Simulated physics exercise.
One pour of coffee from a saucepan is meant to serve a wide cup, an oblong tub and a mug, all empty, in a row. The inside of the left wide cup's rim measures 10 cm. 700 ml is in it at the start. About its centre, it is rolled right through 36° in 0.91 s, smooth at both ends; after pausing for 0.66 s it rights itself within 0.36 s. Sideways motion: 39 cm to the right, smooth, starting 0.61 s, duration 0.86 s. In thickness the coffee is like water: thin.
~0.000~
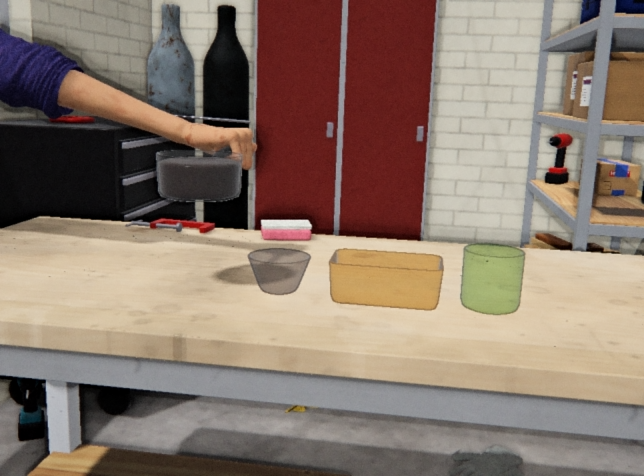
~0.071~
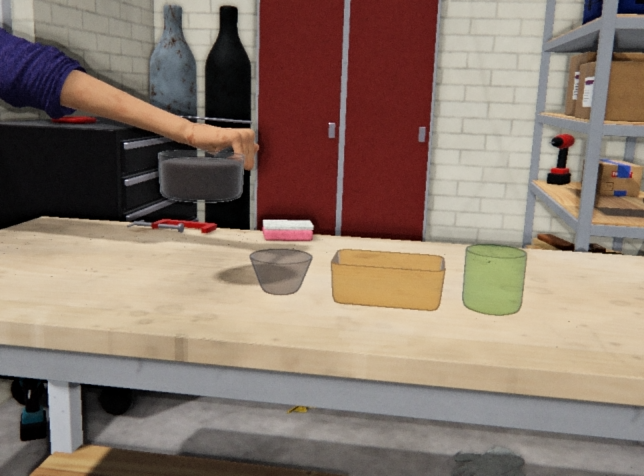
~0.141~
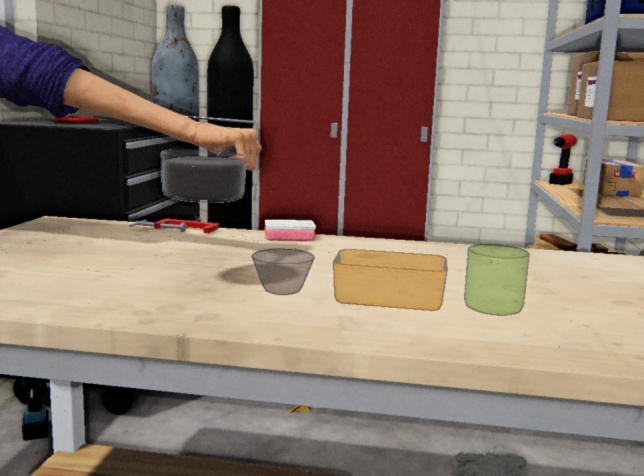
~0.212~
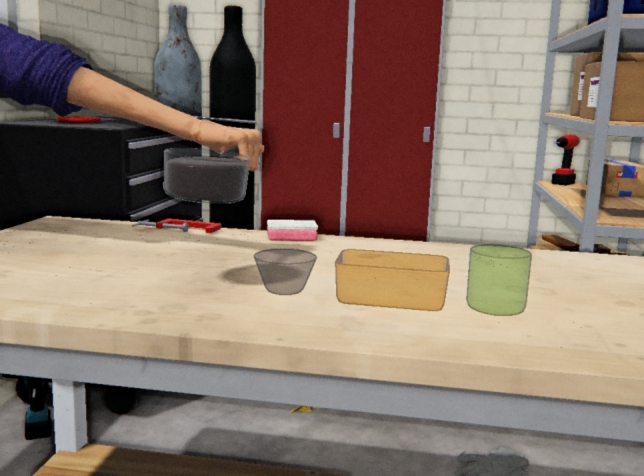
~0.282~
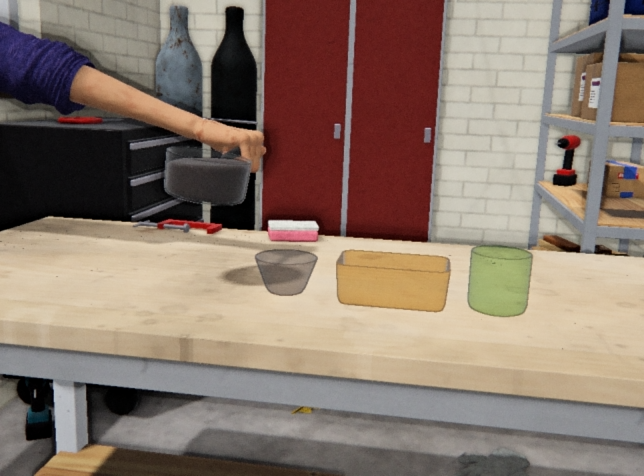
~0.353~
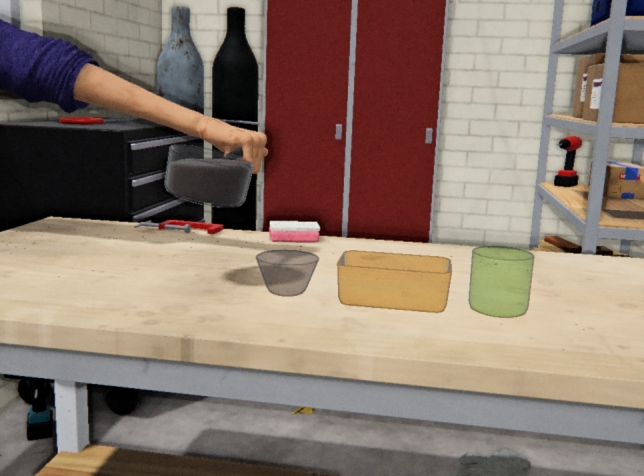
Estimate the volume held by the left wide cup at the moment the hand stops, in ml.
Roughly 40 ml.
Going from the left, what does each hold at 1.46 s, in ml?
From the left: Around 40 ml, then around 40 ml, then around 70 ml.
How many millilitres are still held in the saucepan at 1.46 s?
Roughly 300 ml is still in there.
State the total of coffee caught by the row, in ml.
If you add every vessel, it's close to 170 ml.
After 0.79 s the tilt is 35° and from the left they hold 30 ml, 0 ml, 0 ml, the saucepan 640 ml, and 10 ml is on the table top.
After 1.12 s the tilt is 36° and from the left they hold 40 ml, 30 ml, 0 ml, the saucepan 500 ml, and 20 ml is on the table top.
After 1.46 s the tilt is 36° and from the left they hold 40 ml, 40 ml, 65 ml, the saucepan 300 ml, and 115 ml is on the table top.
After 1.82 s the tilt is 7° and from the left they hold 40 ml, 45 ml, 90 ml, the saucepan 280 ml, and 250 ml is on the table top.
In the end from the left they hold 40 ml, 45 ml, 90 ml, the saucepan 280 ml, and 250 ml is on the table top.
